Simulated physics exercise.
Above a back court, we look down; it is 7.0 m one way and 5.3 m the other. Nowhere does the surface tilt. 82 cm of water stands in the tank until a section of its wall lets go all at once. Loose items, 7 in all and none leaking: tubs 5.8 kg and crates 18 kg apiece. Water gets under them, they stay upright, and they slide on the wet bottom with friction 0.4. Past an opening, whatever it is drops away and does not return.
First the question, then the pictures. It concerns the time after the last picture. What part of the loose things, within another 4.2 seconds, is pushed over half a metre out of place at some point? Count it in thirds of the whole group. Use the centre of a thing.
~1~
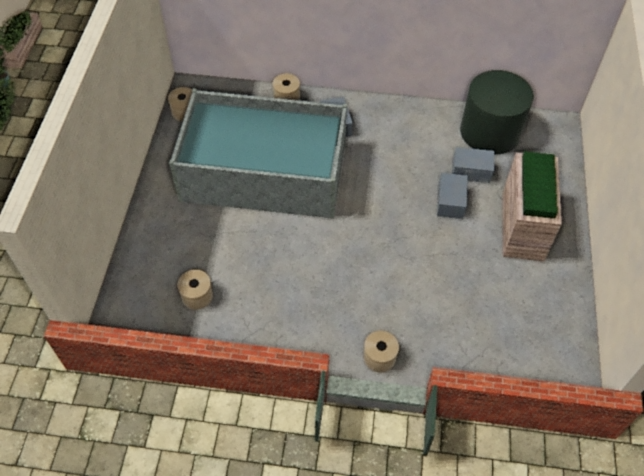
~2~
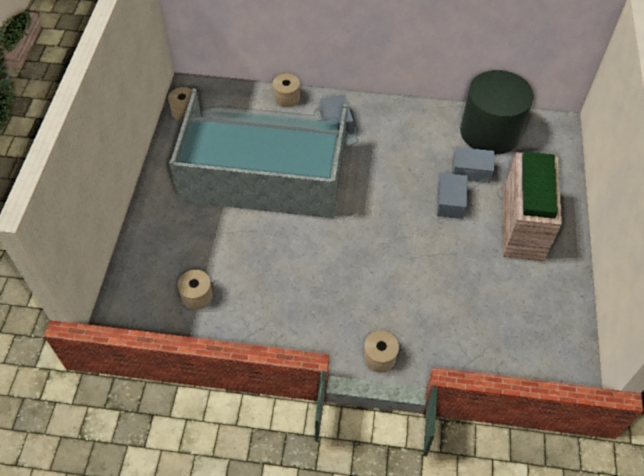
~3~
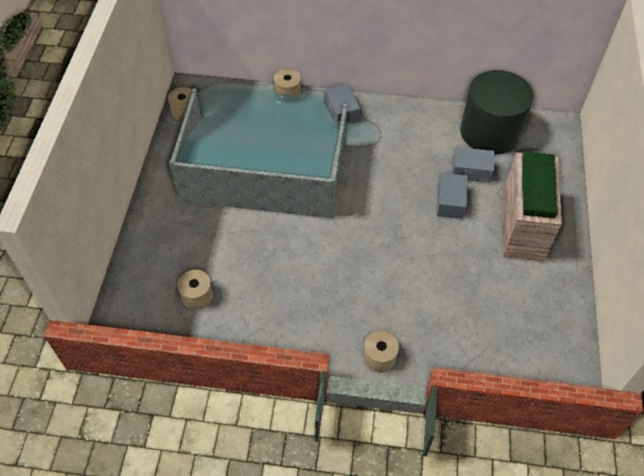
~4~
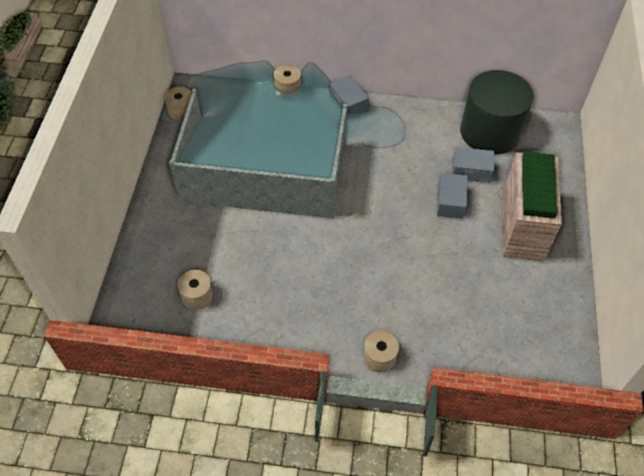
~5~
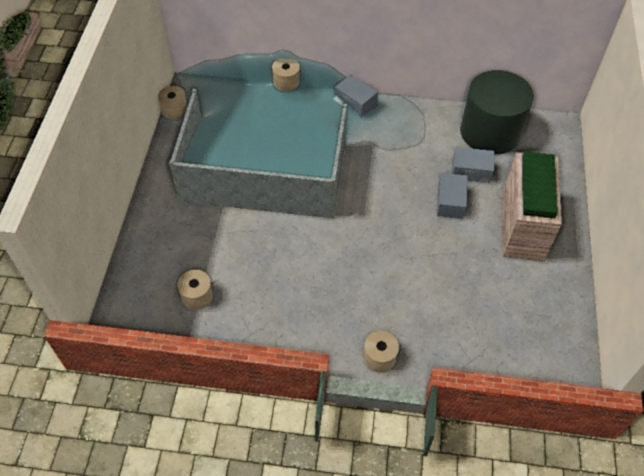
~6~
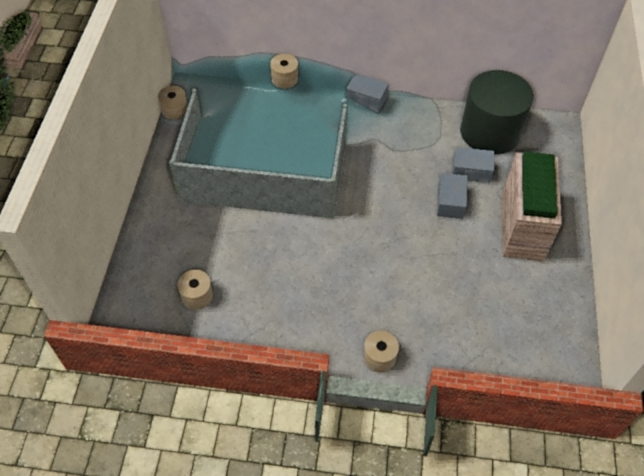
In the upper range.
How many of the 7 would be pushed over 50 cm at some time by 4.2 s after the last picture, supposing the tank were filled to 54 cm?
Result: 5.
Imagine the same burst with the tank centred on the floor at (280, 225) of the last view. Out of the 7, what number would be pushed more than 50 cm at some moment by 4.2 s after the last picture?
Then 5 of them would.
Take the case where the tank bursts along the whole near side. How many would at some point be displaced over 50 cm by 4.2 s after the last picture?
Result: 3 of them.
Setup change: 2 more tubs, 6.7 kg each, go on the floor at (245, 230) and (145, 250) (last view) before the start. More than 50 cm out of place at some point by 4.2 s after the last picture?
Below, above.
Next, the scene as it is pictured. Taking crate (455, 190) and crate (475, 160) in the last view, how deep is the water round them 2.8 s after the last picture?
First about 4 cm, second about 7 cm.
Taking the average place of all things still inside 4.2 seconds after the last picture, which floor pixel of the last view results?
Near (383, 307).
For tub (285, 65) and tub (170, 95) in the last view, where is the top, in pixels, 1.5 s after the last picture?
(299, 112) and (157, 180), roughly.
Then, 0.4 s after the last picture 1 of 7 are over 50 cm from their spots; 1 afloat.
Then, 1.5 s after the last picture 3 of 7 are over 50 cm from their spots; 3 afloat.
Then, 2.8 s after the last picture 6 of 7 are over 50 cm from their spots; 3 afloat.
Then, 4.2 s after the last picture 7 of 7 are over 50 cm from their spots, and 7 have been at some point; 6 afloat.
